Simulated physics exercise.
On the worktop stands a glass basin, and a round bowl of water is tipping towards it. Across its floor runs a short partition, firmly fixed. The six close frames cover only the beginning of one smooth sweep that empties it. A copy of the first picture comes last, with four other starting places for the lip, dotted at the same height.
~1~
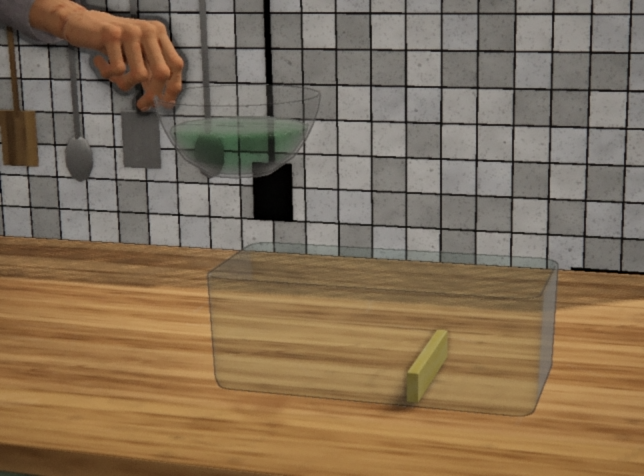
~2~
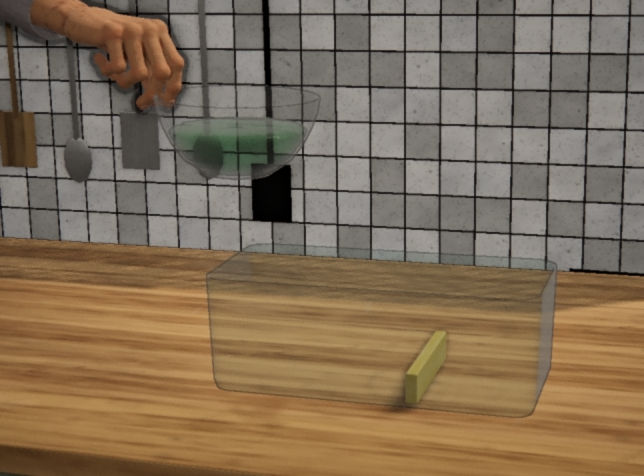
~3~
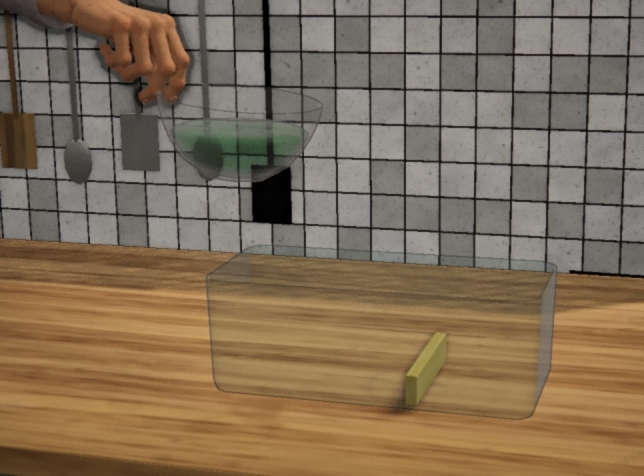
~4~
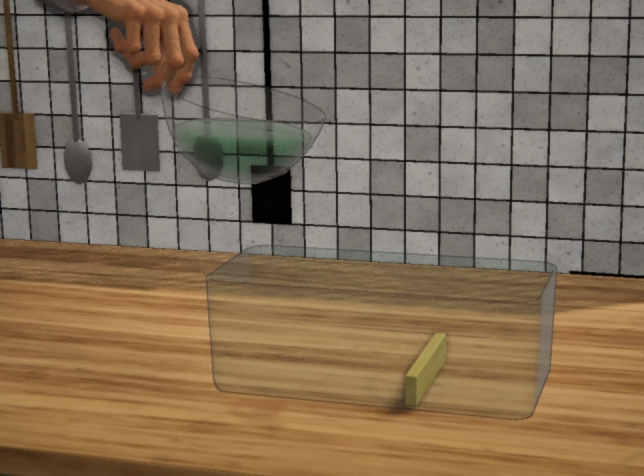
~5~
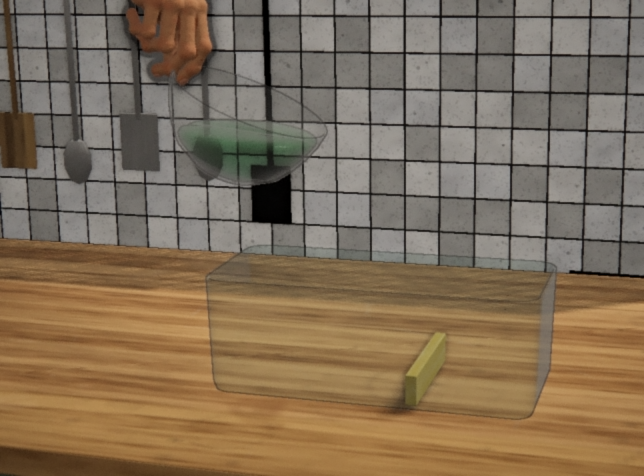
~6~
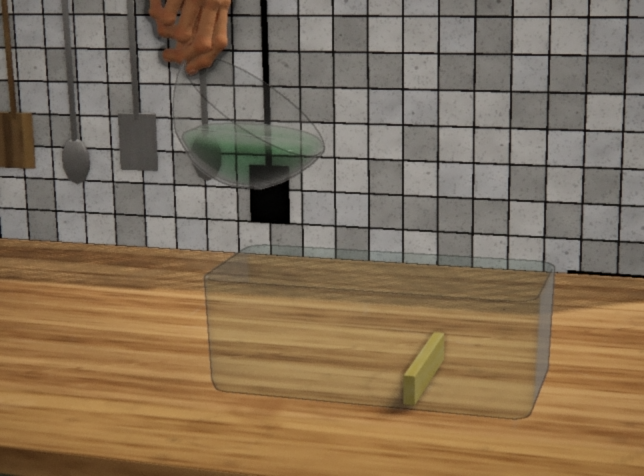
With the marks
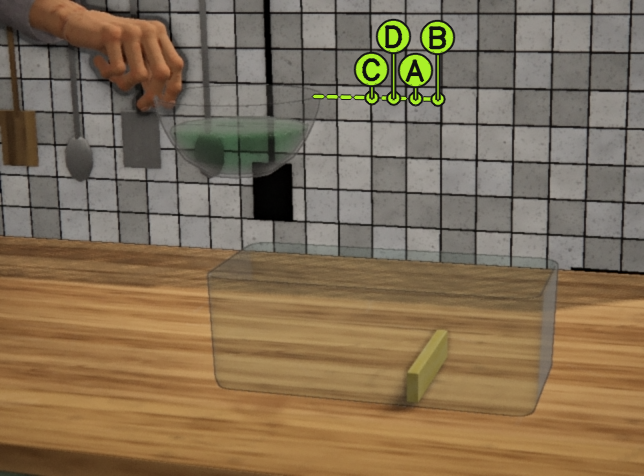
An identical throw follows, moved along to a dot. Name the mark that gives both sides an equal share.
It is D.
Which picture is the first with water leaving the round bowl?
In picture 6.
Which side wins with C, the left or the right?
The left one.
On the marked copy, A at (415, 98); B at (437, 99); C at (371, 97); D at (393, 98).
With A, about 35 % ends left of the wall and 63 % right of it.
With B, about 31 % ends left of the wall and 67 % right of it.
With C, about 65 % ends left of the wall and 31 % right of it; 3 % is lost outside.
With D, about 49 % ends left of the wall and 49 % right of it.
